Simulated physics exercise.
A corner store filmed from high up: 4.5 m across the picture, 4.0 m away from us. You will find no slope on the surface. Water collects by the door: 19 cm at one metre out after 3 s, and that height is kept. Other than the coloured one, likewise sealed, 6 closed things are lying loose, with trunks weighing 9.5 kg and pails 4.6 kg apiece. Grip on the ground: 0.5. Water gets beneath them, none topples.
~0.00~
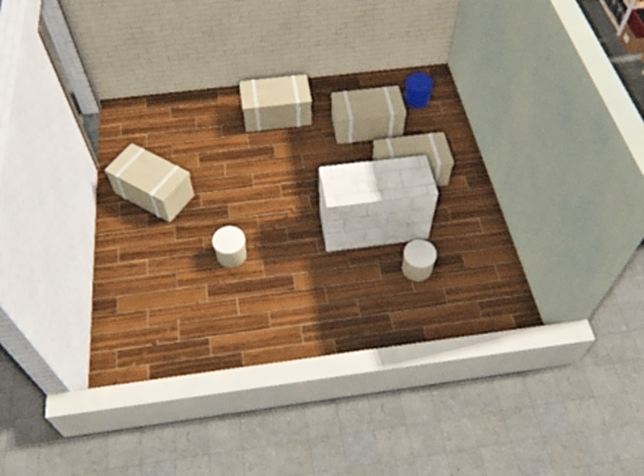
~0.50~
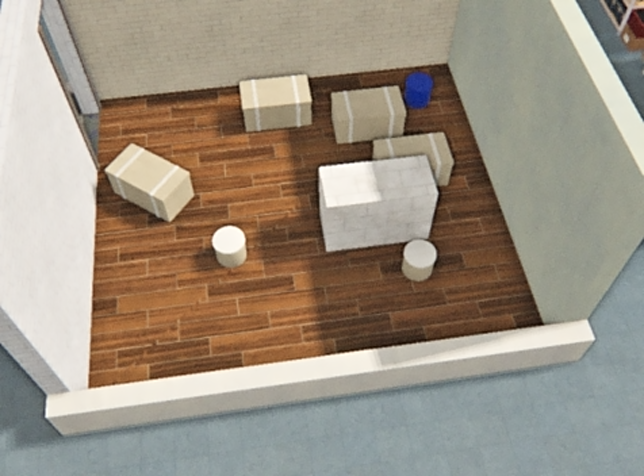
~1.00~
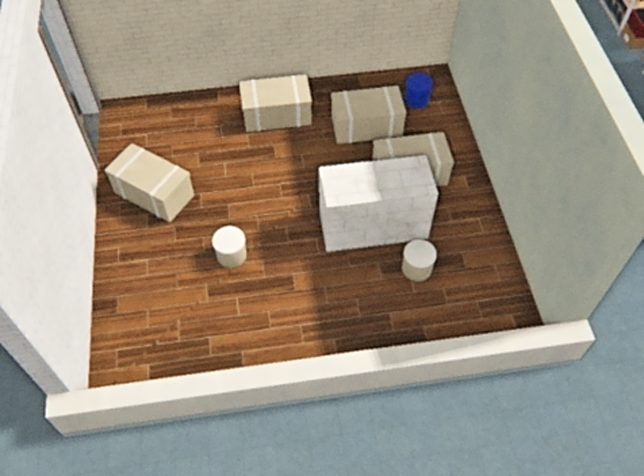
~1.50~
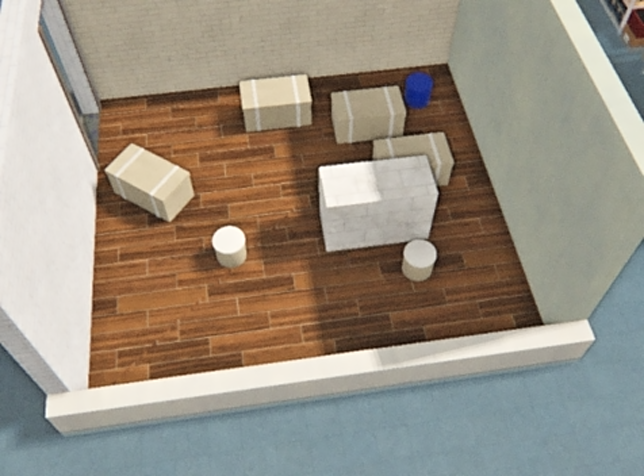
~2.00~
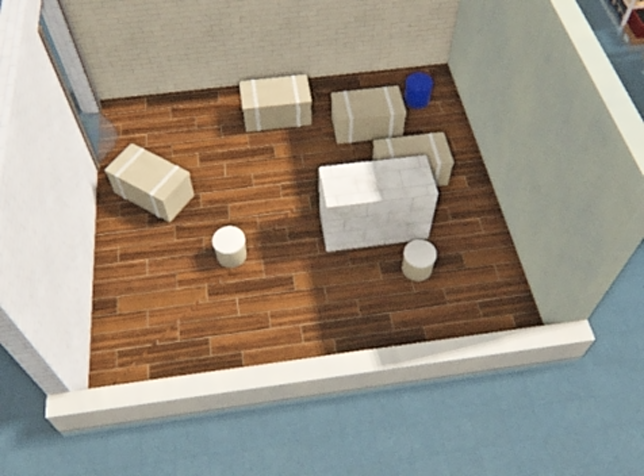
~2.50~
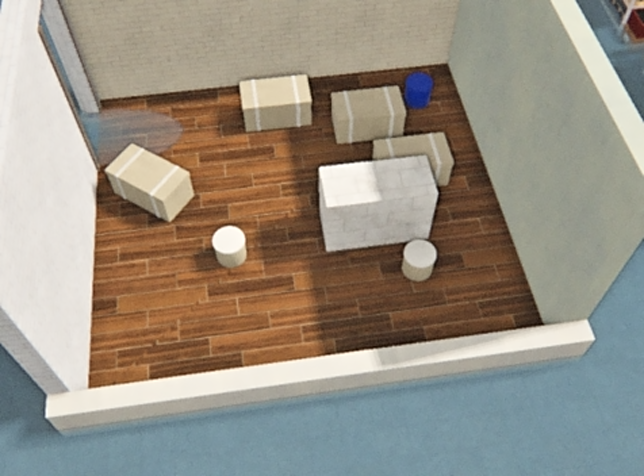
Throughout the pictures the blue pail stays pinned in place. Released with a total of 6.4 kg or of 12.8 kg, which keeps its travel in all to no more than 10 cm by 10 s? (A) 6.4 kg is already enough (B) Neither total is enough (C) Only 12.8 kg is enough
Option C: Only 12.8 kg is enough.
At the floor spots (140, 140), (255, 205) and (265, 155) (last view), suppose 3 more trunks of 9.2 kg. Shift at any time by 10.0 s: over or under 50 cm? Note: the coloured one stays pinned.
Taking them in order, the first is beyond the line, the second beyond the line and the third beyond the line.
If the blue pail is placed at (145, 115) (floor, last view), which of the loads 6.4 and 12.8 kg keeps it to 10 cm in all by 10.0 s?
Well, no option works.
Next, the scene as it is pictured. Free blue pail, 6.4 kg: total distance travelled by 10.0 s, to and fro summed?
40 cm, roughly.
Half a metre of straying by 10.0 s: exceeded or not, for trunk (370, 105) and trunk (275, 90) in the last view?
The first is beyond the mark and the second is beyond the mark.
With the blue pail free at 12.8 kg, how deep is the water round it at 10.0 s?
About 11 cm.
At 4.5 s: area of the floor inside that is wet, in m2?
I'd put it close to 6.5 m2.
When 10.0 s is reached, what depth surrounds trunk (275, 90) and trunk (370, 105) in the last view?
Close to 7 and 5 centimetres.
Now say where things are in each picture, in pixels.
The first picture shows the blue pail at (420, 82), on the bottom; 0.0 m2 under water; 0 of 7 have shifted.
The second picture shows the blue pail at (420, 82) rests on the ground; 0.0 m2 under water; 0 of 7 have shifted.
The third picture shows the blue pail at (420, 82) rests on the ground; 0.0 m2 under water; 0 of 7 have shifted.
The fourth picture shows the blue pail at (420, 82), on the bottom; 0.0 m2 under water; 0 of 7 have shifted.
The fifth picture shows the blue pail at (420, 82), on the bottom; 0.1 m2 under water; 0 of 7 have shifted.
The sixth picture shows the blue pail at (420, 82), on the bottom; water covers 0.7 m2; 0 of 7 have shifted.
After 3.5 s the blue pail would be 0 cm from its start with 6.4 kg and 0 cm from its start with 12.8 kg; 0 cm of water round it then.
After 4.5 s the blue pail would be 0 cm from its start with 6.4 kg and 0 cm from its start with 12.8 kg; 0 cm of water round it then.
After 7.0 s the blue pail would be 10 cm from its start with 6.4 kg and 0 cm from its start with 12.8 kg; 7 cm of water round it then.
After 10.0 s the blue pail would be 37 cm from its start with 6.4 kg and 0 cm from its start with 12.8 kg; 11 cm of water round it then.
